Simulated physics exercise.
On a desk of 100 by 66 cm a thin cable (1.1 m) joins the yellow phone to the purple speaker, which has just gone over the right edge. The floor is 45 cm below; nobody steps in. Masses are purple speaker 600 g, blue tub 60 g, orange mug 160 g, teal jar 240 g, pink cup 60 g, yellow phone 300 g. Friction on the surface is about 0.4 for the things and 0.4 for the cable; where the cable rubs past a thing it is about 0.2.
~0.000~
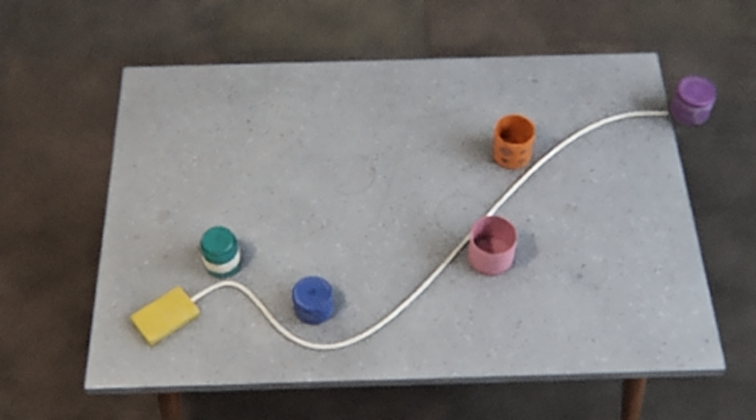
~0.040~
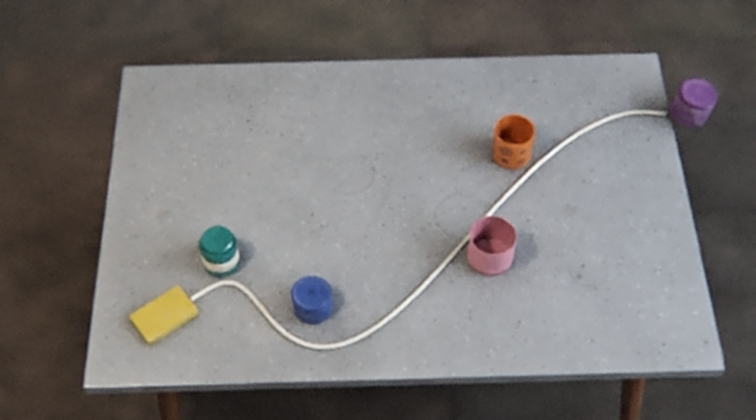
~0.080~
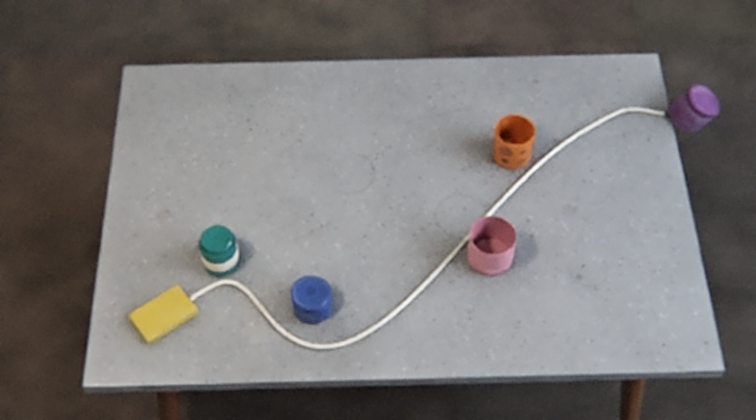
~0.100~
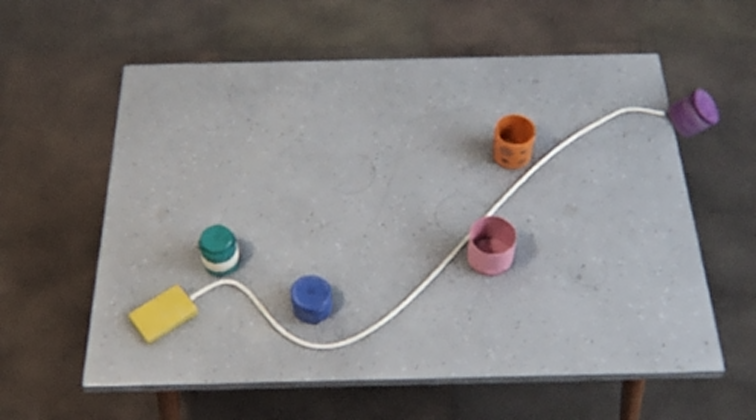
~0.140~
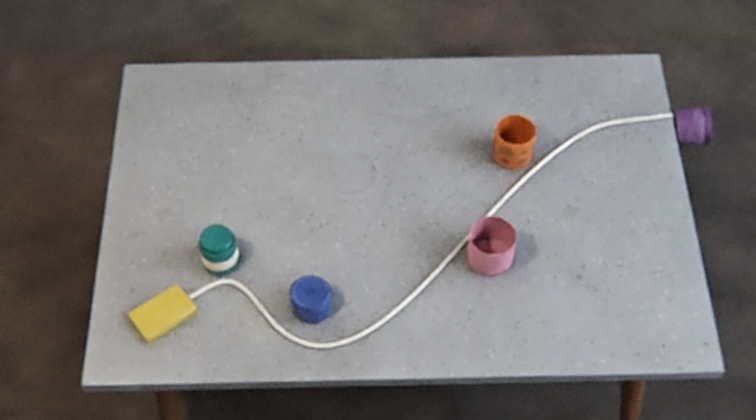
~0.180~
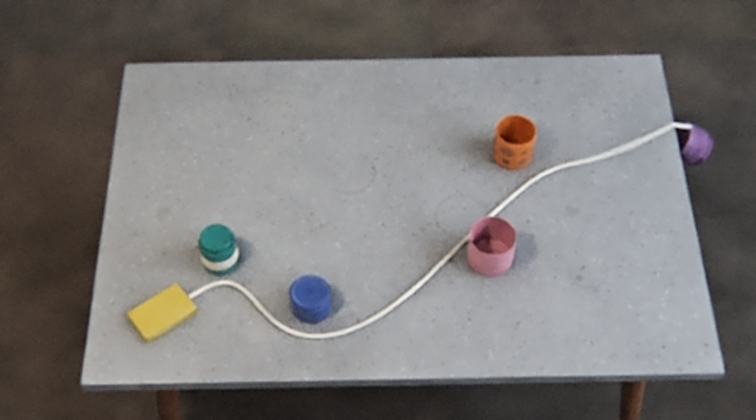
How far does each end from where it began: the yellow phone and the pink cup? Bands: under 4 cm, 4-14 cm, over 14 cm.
Result: Yellow phone ends far away, pink cup barely shifts.
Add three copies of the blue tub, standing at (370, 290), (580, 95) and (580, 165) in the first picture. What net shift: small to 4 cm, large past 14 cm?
In that order: Large, small, large.
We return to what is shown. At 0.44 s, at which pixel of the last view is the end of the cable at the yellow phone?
Around (293, 280).
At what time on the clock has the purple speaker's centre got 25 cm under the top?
That is: 0.30 s.
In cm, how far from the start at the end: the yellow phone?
About: Yellow phone 30 cm.
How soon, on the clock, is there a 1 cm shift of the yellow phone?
About: Yellow phone 0.28 s.
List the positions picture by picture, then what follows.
Yellow phone (164, 313); pink cup (494, 235); cable runs through (616, 118) (523, 179) (451, 258) (362, 336) (251, 295), in the first picture.
Purple speaker (697, 92); cable runs through (614, 117) (450, 258) (250, 295), in the second picture.
Purple speaker (694, 109); cable runs through (613, 115) (450, 258) (250, 294), in the third picture.
Purple speaker (694, 114); cable runs through (613, 115) (450, 258) (250, 294), in the fourth picture.
Purple speaker (692, 126); cable runs through (620, 121) (450, 257) (249, 294), in the fifth picture.
Yellow phone (162, 310); pink cup (493, 235); cable runs through (652, 135) (540, 176) (458, 247) (367, 322) (249, 295), in the sixth picture.
At 0.4 s, the cable's tail end at (293, 280); yellow phone 17 cm off its start, blue tub 27 cm off its start, purple speaker over the edge.
At 0.7 s, the cable's tail end at (362, 254); yellow phone 30 cm off its start, blue tub 39 cm off its start, purple speaker over the edge.
At 0.9 s, the cable's tail end at (362, 254); yellow phone 30 cm off its start at (348, 274), blue tub 39 cm off its start at (301, 100), purple speaker over the edge.
At 1.2 s, the cable's tail end at (362, 254); yellow phone 30 cm off its start, blue tub 39 cm off its start, purple speaker over the edge.
At 2.4 s, the cable's tail end at (362, 254); yellow phone 30 cm off its start at (348, 274), pink cup 1 cm off its start at (495, 237), blue tub 39 cm off its start at (301, 100), purple speaker over the edge.
